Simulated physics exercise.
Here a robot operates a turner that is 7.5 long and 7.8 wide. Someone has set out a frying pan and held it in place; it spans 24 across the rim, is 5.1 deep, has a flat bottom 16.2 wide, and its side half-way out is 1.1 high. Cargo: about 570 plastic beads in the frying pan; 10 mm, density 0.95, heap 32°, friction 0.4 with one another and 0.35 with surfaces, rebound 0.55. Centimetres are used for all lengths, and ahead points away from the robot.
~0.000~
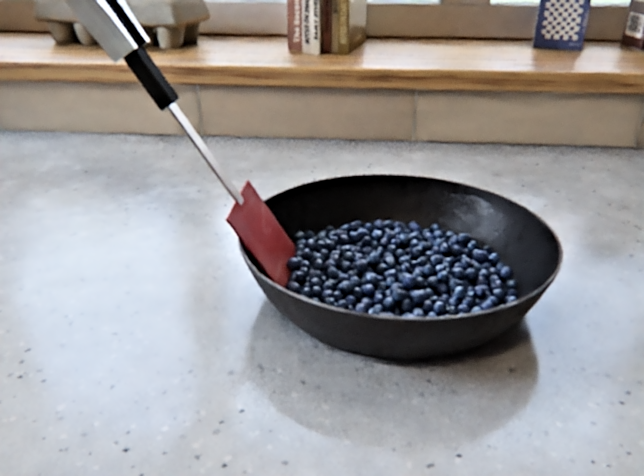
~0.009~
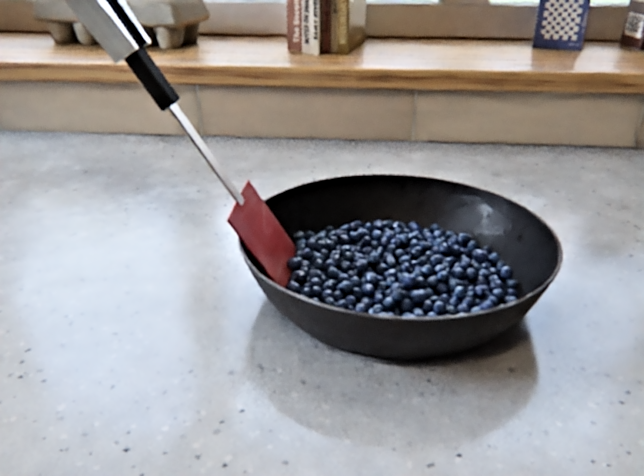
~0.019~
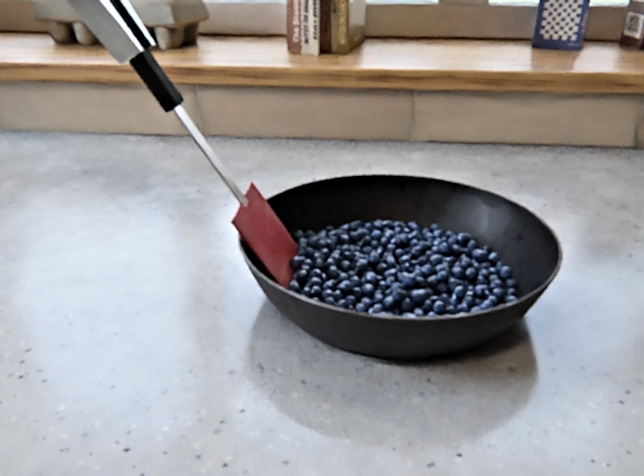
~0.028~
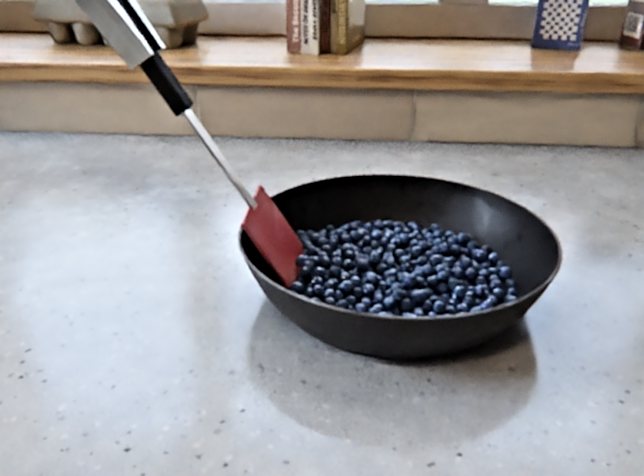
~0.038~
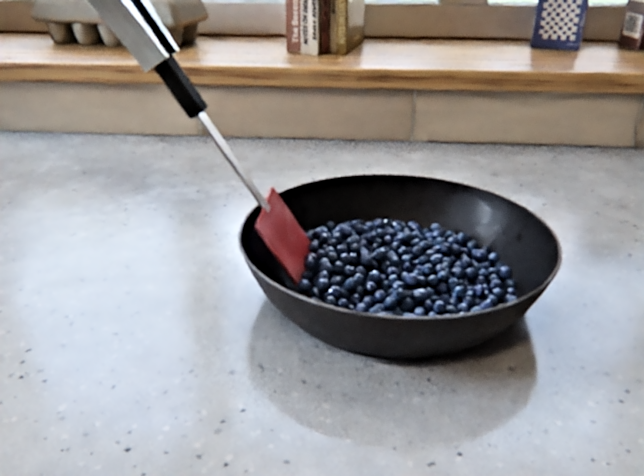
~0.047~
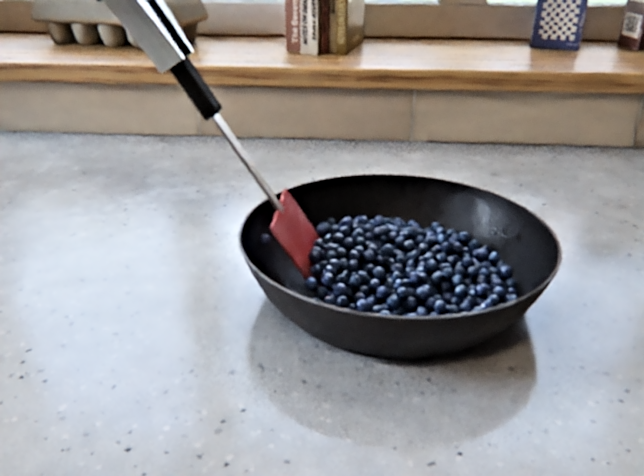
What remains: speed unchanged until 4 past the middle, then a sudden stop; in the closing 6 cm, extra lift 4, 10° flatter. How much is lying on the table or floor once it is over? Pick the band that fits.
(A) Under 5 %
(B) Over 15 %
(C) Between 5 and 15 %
Option C: Between 5 and 15 %.
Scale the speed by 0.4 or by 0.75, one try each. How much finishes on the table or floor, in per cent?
Some 0 and 5 per cent.
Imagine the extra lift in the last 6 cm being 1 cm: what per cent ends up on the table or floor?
I'd reckon around 5 per cent.
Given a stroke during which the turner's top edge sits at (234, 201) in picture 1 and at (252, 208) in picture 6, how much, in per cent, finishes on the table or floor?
0 %.
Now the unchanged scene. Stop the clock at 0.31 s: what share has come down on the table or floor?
Share at that moment: About 8 %.
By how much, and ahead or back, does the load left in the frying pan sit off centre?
Ahead of centre, roughly 3.5 centimetres.
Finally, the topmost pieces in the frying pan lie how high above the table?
Height at rest: Roughly 4.0 cm.
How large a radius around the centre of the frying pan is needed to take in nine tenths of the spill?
Radial distance: Approx. 90 cm.
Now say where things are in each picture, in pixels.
Turner top edge at (238, 198), sloping 58°; upper third of the load around (391, 266), from x 290 to 515, top at y 225; 567 in the frying pan, in the first picture.
Turner top edge at (238, 199), sloping 58°; upper third of the load around (391, 266), from x 290 to 515, top at y 225, in the second picture.
Turner top edge at (242, 200), sloping 58°; upper third of the load around (391, 266), from x 290 to 515, top at y 225, in the third picture.
Turner top edge at (251, 203), sloping 58°; upper third of the load around (388, 265), from x 290 to 515, top at y 225, in the fourth picture.
Turner top edge at (264, 206), sloping 58°; upper third of the load around (374, 261), from x 280 to 510, top at y 225, in the fifth picture.
Turner top edge at (278, 207), sloping 58°; upper third of the load around (375, 258), from x 265 to 515, top at y 220; 567 in the frying pan, in the sixth picture.
By 0.07 s, sloping 58°, highest piece 6 above the table; 567 in the frying pan.
By 0.09 s, sloping 54°, highest piece 9 above the table; 567 in the frying pan.
By 0.31 s, sloping 48°, highest piece 8 above the table; 512 in the frying pan, 51 on the table or floor, 4 on the blade or in flight.
By 1.36 s, sloping 48°, highest piece 4 above the table; 512 in the frying pan, 55 on the table or floor.
Final count, 512 in the frying pan, 55 on the table or floor. That is 10 % on the table or floor.
